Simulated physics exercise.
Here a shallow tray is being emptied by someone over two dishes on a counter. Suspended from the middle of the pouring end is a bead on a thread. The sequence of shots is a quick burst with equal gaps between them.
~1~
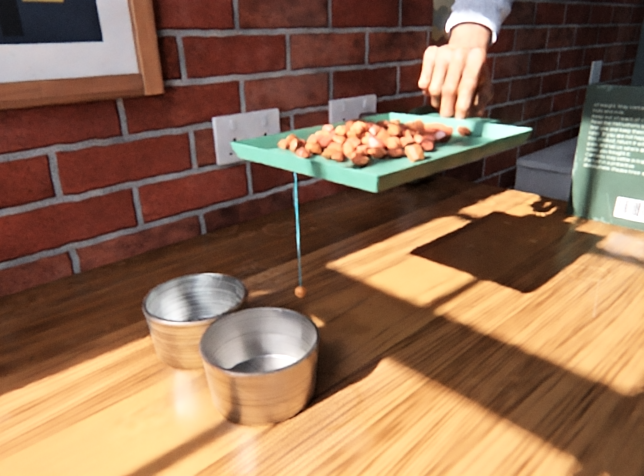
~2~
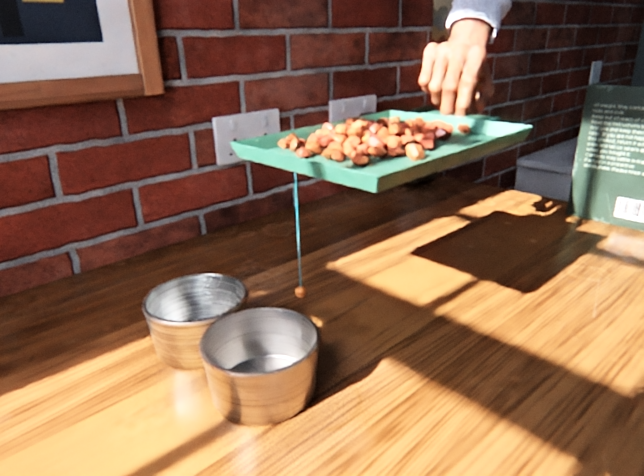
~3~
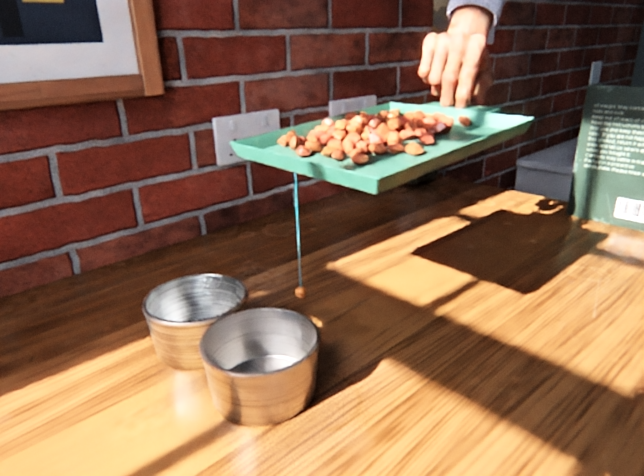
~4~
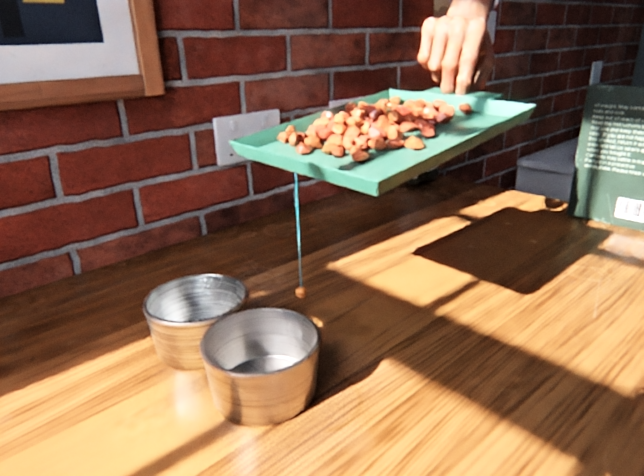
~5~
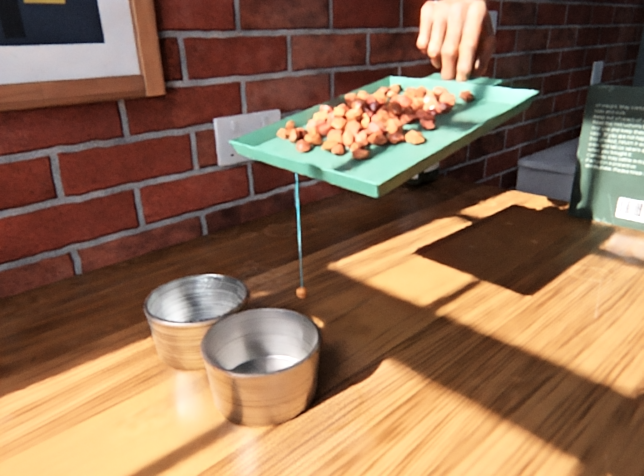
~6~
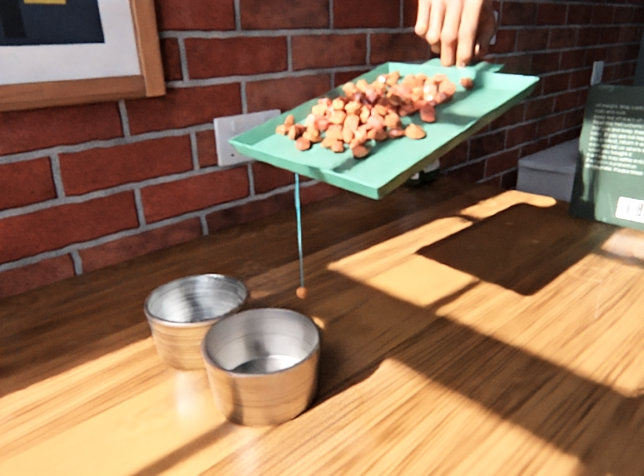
We see a hand gradually raise the far end of a shallow green tray piled with small reddish-brown pieces, tilting it slightly toward its near right corner, while a bead hangs nearly still beside two metal dishes.
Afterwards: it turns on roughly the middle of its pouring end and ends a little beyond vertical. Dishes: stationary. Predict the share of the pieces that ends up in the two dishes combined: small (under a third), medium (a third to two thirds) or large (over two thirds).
Medium.
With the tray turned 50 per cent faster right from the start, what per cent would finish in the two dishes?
Around 60 percent.
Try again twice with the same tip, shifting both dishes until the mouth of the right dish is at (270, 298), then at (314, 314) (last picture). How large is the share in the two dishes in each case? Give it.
About 10 per cent, then about 20 per cent.
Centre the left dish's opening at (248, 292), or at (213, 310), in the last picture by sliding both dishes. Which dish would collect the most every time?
Going by the two tries in order: The right-placed dish, then the right-placed dish.
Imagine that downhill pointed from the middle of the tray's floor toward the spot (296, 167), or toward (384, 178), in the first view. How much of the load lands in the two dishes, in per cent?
Lab note: Try 1 = 90 %, try 2 = 10 %.
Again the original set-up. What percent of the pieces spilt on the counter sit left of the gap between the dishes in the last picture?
Estimate: About 10 in every hundred.
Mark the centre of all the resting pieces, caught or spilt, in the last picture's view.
Last view, centre at rest - approx. (288, 396).
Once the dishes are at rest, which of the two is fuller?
Observed: The right-side one.
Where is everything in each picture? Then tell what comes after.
In the first frame, corners of the pouring end (238, 142) and (377, 173), level; middle of the load (368, 138), bits of crushed brick; left dish (153, 334); right dish (213, 384); bead on its thread (301, 291).
In the second frame, corners of the pouring end (238, 142) and (377, 173), level; middle of the load (368, 137).
In the third frame, corners of the pouring end (238, 142) and (376, 175), tipped barely, lowest at the right corner; middle of the load (368, 132).
In the fourth frame, corners of the pouring end (237, 141) and (376, 177), tipped a little, lowest at the right corner; middle of the load (368, 125).
In the fifth frame, corners of the pouring end (237, 140) and (377, 180), tipped a little, lowest at the right corner; middle of the load (368, 117).
In the sixth frame, corners of the pouring end (236, 139) and (377, 182), tipped a little, lowest at the right corner; middle of the load (368, 110); left dish (155, 335); right dish (215, 386).
Just after the last frame, tray tipped steeply; the larger part on the tray; just a few in the right dish; roughly a quarter in the air.
A moment on, tray tipped right over; about a tenth on the tray; roughly a third in the right dish; about a tenth in the left dish; roughly a third outside both; roughly a quarter in the air.
Further on, tray tipped past a quarter turn; roughly half in the right dish; about a tenth in the left dish; roughly half outside both.
When it is over, tray tipped past a quarter turn; roughly half in the right dish; about a tenth in the left dish; roughly half outside both.
